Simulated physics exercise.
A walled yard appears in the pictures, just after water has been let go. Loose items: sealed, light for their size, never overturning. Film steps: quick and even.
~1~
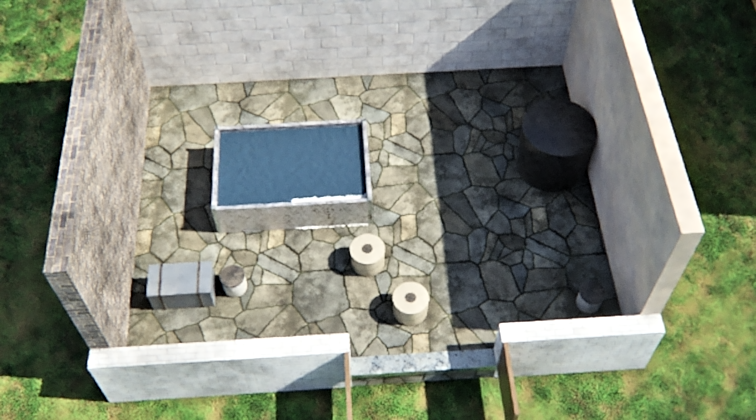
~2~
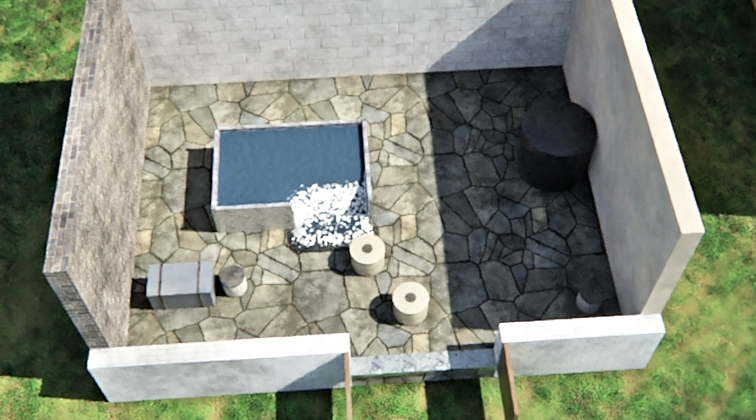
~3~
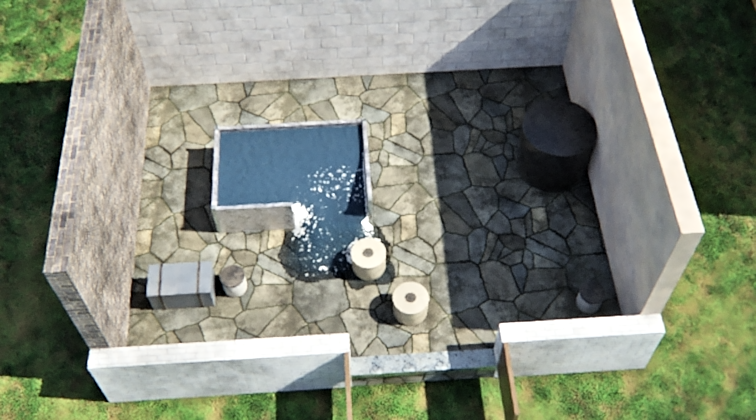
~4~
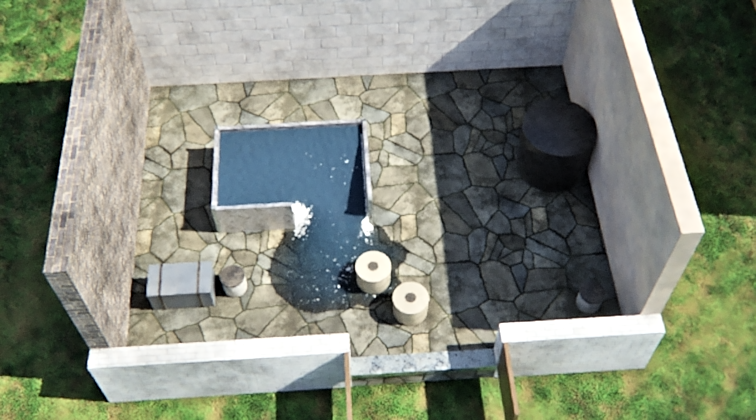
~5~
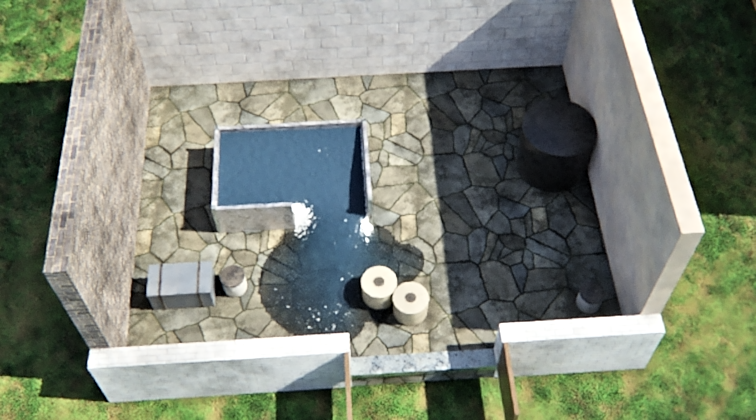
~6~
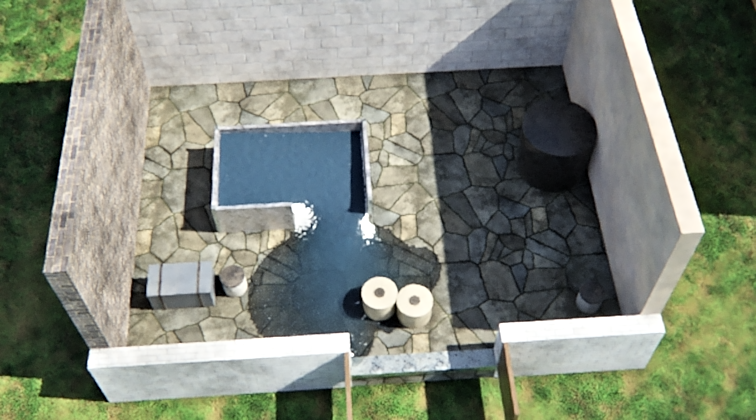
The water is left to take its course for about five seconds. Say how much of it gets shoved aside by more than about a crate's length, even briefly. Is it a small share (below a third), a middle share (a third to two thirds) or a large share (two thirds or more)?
A middle share, a third to two thirds.
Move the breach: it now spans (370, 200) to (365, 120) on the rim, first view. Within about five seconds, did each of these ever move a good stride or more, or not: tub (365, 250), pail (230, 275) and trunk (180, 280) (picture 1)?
First stays short of it, second stays short of it, third stays short of it.
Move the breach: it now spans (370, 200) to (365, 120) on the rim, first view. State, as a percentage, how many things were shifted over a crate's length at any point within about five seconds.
Estimate: Some 40 per cent.
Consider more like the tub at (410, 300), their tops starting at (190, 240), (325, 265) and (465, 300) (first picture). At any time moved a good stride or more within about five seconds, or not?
Sequence: Doesn't go far, travels that far, travels that far.
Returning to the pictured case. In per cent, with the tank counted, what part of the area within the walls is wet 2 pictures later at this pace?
25 %.
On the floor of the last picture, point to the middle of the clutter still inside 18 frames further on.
Roughly (337, 288).
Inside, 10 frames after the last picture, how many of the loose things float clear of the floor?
Exactly 0 of them.
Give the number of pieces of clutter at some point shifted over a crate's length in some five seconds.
That adds up to 3.
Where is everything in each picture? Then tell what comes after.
In the first frame, a tub at (367, 249) rests on the ground; a tub at (411, 298) rests on the ground; 0 of 5 have shifted.
In the second frame, a tub at (367, 249) rests on the ground; a tub at (411, 298), on the bottom; 0 of 5 have shifted.
In the third frame, a tub at (368, 253) rests on the ground, close to its start; a tub at (411, 298) rests on the ground; 1 of 5 have shifted.
In the fourth frame, a tub at (373, 266) rests on the ground, close to its start; a tub at (411, 298), on the bottom; 1 of 5 have shifted.
In the fifth frame, a tub at (379, 282), on the bottom, a stride from its start; a tub at (411, 298), on the bottom; 1 of 5 have shifted.
In the sixth frame, a tub at (380, 293) rests on the ground, a stride from its start; a tub at (415, 300) rests on the ground, close to its start; 2 of 5 have shifted.
A moment on, 1 of 5 are well off their spots; 1 afloat.
Next, 2 of 5 are well off their spots; 0 afloat.
Later, 2 of 5 are well off their spots; 0 afloat.
In the end, 3 of 5 are well off their spots, and 3 have been at some point; 1 afloat.
